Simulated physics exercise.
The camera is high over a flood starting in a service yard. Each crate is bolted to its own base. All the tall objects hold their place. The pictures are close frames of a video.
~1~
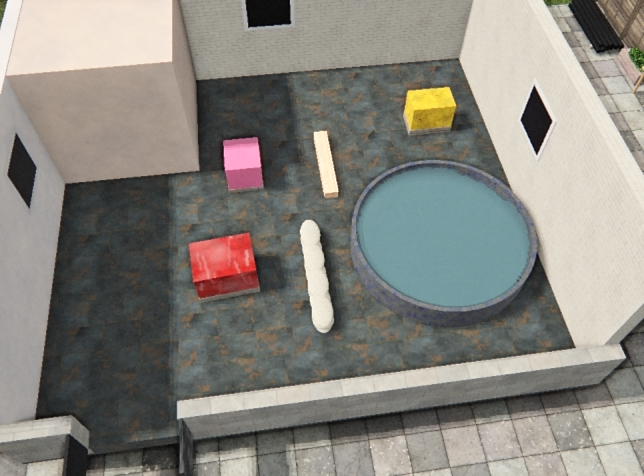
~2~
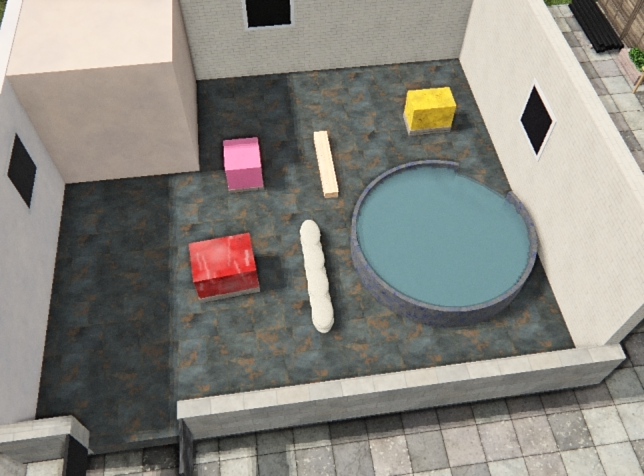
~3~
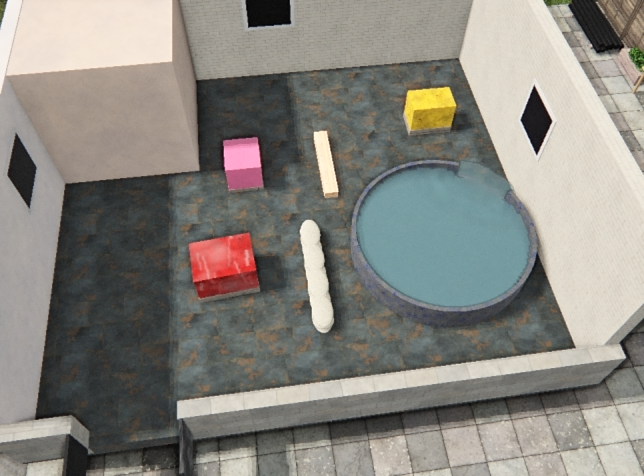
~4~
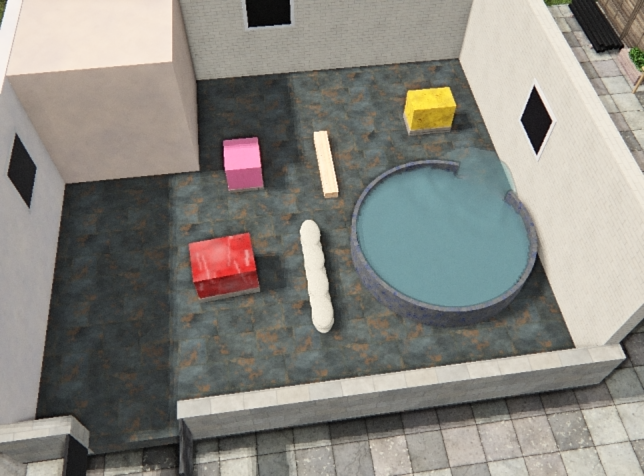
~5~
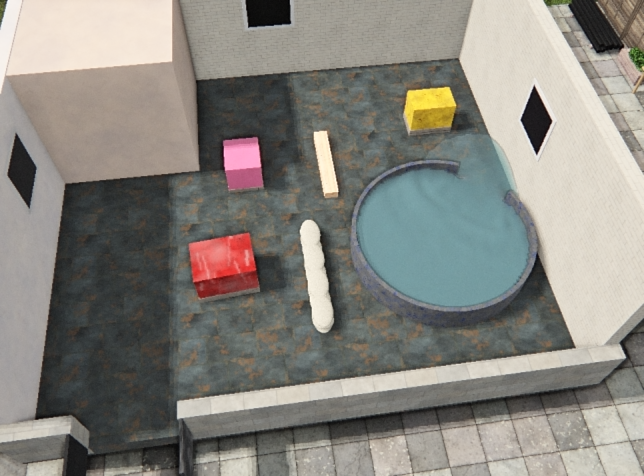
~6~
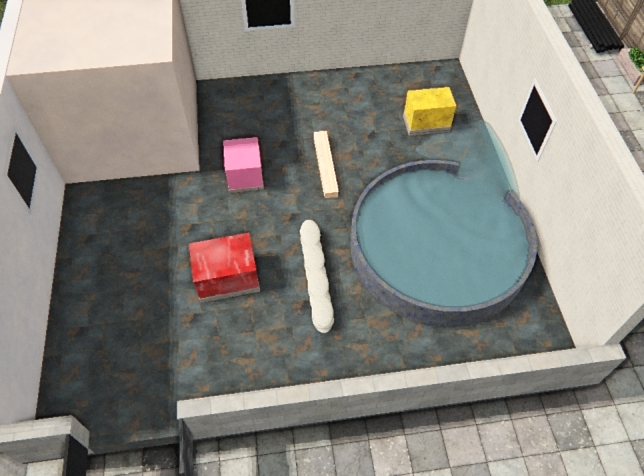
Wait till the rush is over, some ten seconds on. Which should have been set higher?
One by one: The red crate escapes dry; the yellow crate is wetted; the pink crate is wetted.
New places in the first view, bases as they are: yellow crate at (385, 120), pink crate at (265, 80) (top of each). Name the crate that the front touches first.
It is the one in yellow.
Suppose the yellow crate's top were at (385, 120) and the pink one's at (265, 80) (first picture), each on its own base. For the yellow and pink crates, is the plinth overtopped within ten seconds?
The yellow crate is safe, the pink crate is soaked.
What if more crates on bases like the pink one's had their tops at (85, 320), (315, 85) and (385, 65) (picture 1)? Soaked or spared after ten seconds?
In turn: Is spared, ends up wet, is wetted.
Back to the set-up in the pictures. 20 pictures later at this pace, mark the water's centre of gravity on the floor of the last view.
Close to (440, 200).
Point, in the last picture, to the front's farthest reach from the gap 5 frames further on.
I would point to (460, 61).
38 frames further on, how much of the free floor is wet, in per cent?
Roughly 55 per cent.
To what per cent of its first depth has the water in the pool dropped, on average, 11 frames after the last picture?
I make it 76 per cent.
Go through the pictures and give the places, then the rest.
In the first picture, the pool at (443, 232) is whole and still.
In the second picture, the front is at a hidden place, out from the gap on the pool's far side.
In the third picture, the front is at a hidden place, out from the gap on the pool's far side.
In the fourth picture, the front is at (475, 150), out from the gap on the pool's far side.
In the fifth picture, water pours out on the pool's far side and has run to (491, 137).
In the sixth picture, water pours out on the pool's far side and has run to (484, 120).
A moment on, water covers 10 % of the floor; the red crate not reached, the yellow crate water round its plinth, the pink crate not reached.
Next, water covers 15 % of the floor; the red crate not reached, the yellow crate water round its plinth, the pink crate not reached.
Then, water covers 30 % of the floor; the red crate not reached, the yellow crate water round its plinth, the pink crate not reached.
Later, water covers 55 % of the floor; the red crate not reached, the yellow crate water round its plinth, the pink crate water round its plinth.
In the end, water covers 80 % of the floor; the red crate stayed above the water, the yellow crate was topped, the pink crate was topped.
